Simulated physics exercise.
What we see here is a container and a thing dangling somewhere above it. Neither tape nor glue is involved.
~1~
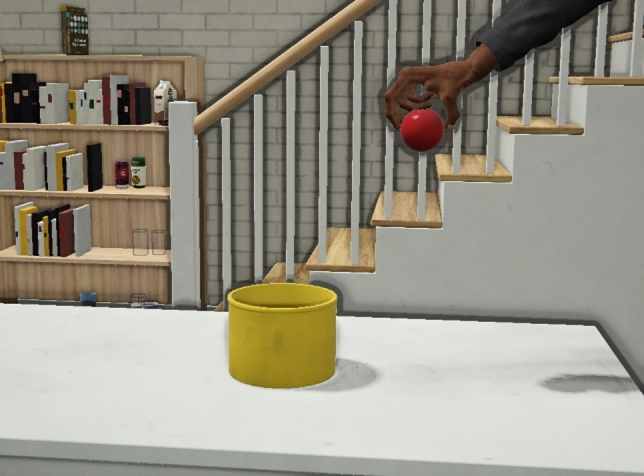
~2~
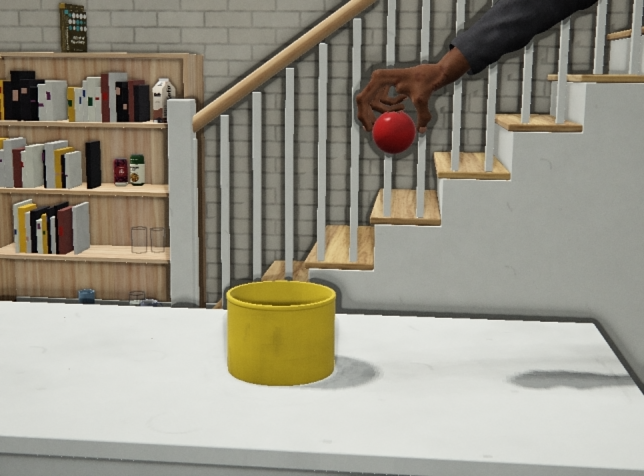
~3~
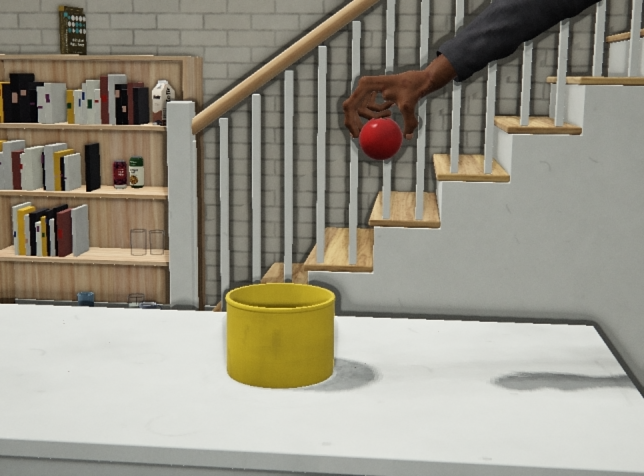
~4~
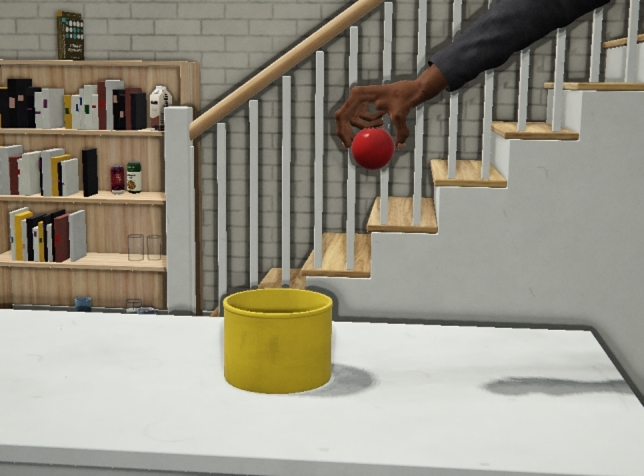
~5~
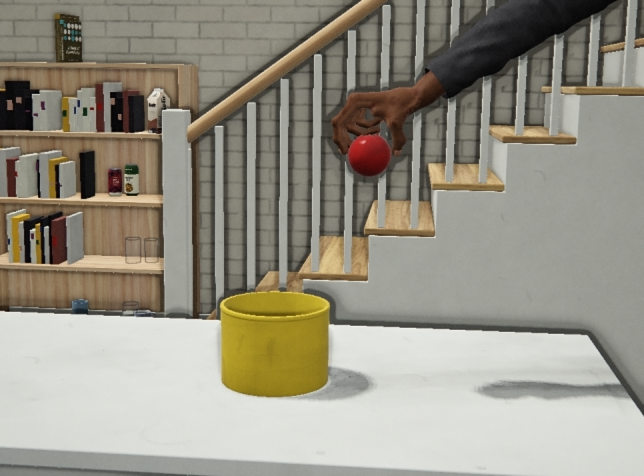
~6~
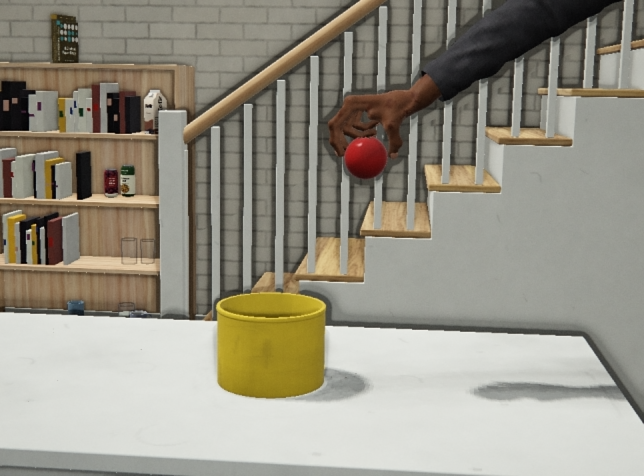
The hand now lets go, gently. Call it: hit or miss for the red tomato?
Miss.
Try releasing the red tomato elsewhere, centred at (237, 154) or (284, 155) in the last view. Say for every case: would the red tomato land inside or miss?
The red tomato goes in; ends up inside.
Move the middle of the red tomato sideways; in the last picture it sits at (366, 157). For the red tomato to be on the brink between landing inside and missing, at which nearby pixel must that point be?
Turning point: About (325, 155).
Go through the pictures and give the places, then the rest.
Still on the way; red tomato (422, 130); pot (282, 333), in the first frame.
Still on the way; red tomato (394, 132); pot (281, 331), in the second frame.
Still on the way; red tomato (381, 138); pot (281, 333), in the third frame.
Still on the way; red tomato (373, 148); pot (278, 339), in the fourth frame.
Still on the way; red tomato (369, 155); pot (275, 342), in the fifth frame.
In place, still held; red tomato (366, 158); pot (271, 343), in the sixth frame.
Then, 0.16 s on from there, red tomato displaced about its own width near (365, 201).
Then, 0.24 s on from there, red tomato on its way down near (363, 275).
Then, 0.30 s on from there, red tomato on its way down near (361, 354).
In the end, the red tomato ends up outside, near (360, 365).
